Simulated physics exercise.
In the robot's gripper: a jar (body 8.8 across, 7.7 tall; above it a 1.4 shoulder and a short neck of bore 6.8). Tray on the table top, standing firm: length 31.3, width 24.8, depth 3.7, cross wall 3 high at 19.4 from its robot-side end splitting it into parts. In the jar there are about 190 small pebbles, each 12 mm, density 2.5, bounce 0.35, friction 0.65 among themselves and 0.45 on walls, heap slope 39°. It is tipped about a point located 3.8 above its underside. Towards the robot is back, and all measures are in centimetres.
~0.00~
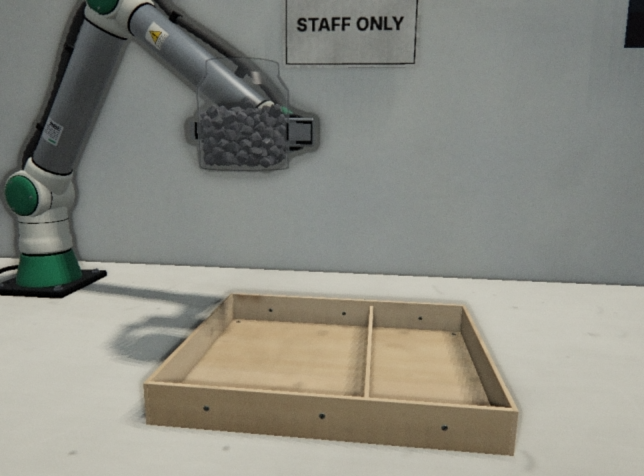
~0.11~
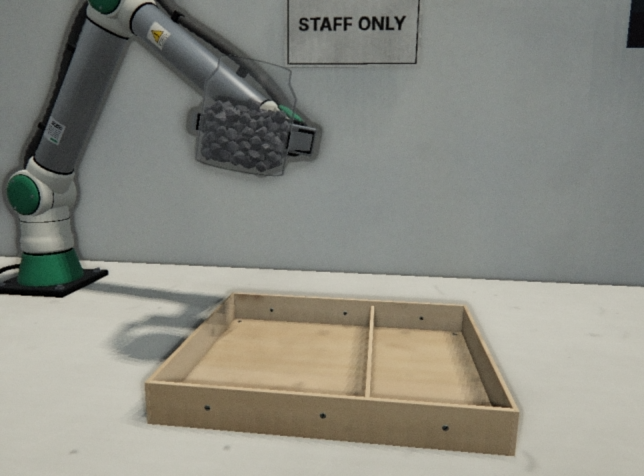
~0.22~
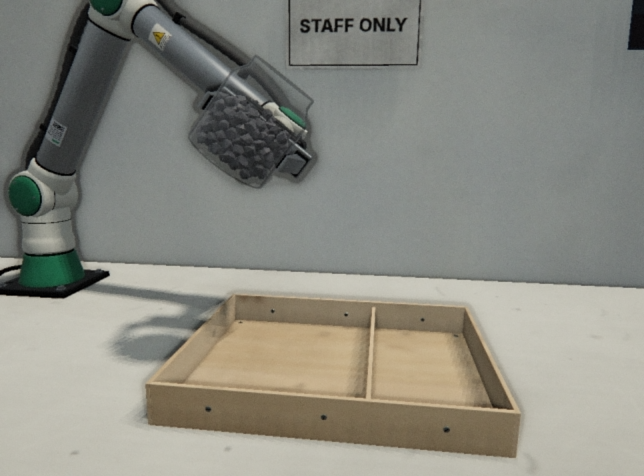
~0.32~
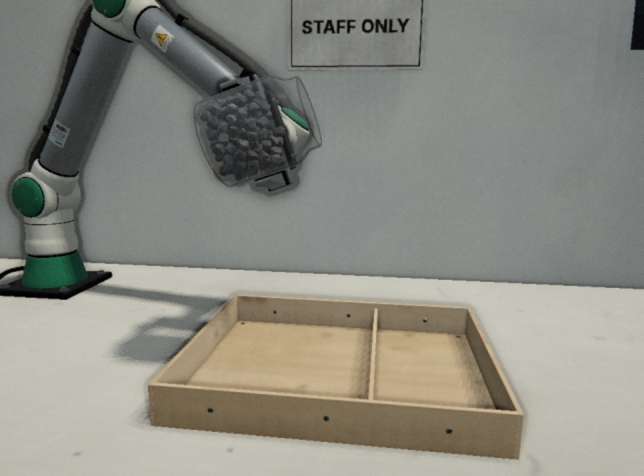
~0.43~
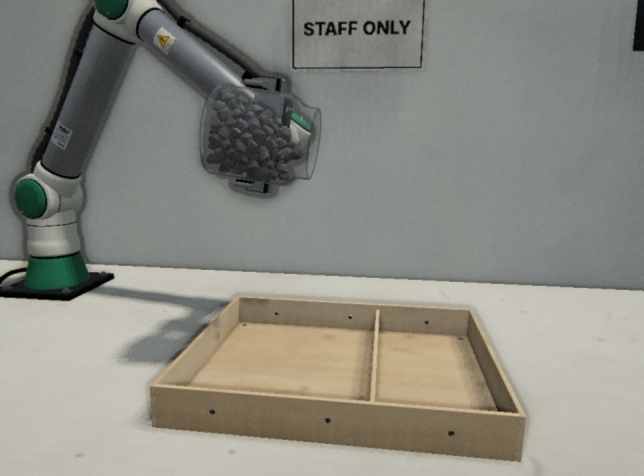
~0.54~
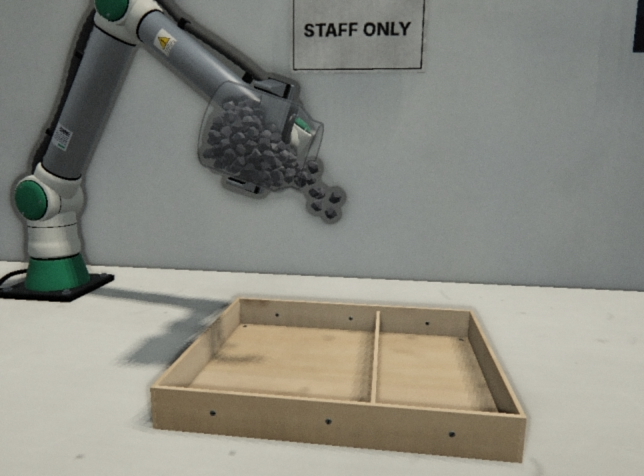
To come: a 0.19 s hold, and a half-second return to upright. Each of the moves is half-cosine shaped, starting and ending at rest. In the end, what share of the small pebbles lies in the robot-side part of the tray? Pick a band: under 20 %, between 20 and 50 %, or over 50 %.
Under 20 %.
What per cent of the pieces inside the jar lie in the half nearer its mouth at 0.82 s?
Near 50 percent is in the half by the mouth.
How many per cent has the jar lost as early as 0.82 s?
10 %.
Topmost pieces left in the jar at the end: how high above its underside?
The topmost pieces come to rest some 8.0 cm above the jar's underside.
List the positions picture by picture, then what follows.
Jar middle at (244, 131), upright; upper third of the load around (245, 121), from x 205 to 280, top at y 105; 194 in the jar, in the first picture.
Jar middle at (246, 131), tipped 10°; upper third of the load around (243, 119), from x 205 to 285, top at y 105, in the second picture.
Jar middle at (247, 132), tipped 37°; upper third of the load around (238, 120), from x 200 to 285, top at y 100, in the third picture.
Jar middle at (250, 133), tipped 71°; upper third of the load around (239, 114), from x 205 to 280, top at y 95, in the fourth picture.
Jar middle at (251, 135), tipped 98°; upper third of the load around (240, 119), from x 215 to 300, top at y 95, in the fifth picture.
Jar middle at (252, 137), tipped 108°; upper third of the load around (243, 126), from x 210 to 335, top at y 105; 191 in the jar, 3 in flight or on a rim, in the sixth picture.
After 0.82 s, tipped 100°, highest piece 29 above the table; 175 in the jar, 15 in the robot-side part, 3 in the far-side part, 1 in flight or on a rim.
After 1.09 s, tipped 19°, highest piece 31 above the table; 172 in the jar, 18 in the robot-side part, 4 in the far-side part.
After 1.43 s, upright, highest piece 30 above the table; 172 in the jar, 18 in the robot-side part, 4 in the far-side part.
After 2.13 s, upright, highest piece 30 above the table; 172 in the jar, 18 in the robot-side part, 4 in the far-side part.
At rest, 172 in the jar, 18 in the robot-side part, 4 in the far-side part. That is 9 % in the robot-side part of the tray.
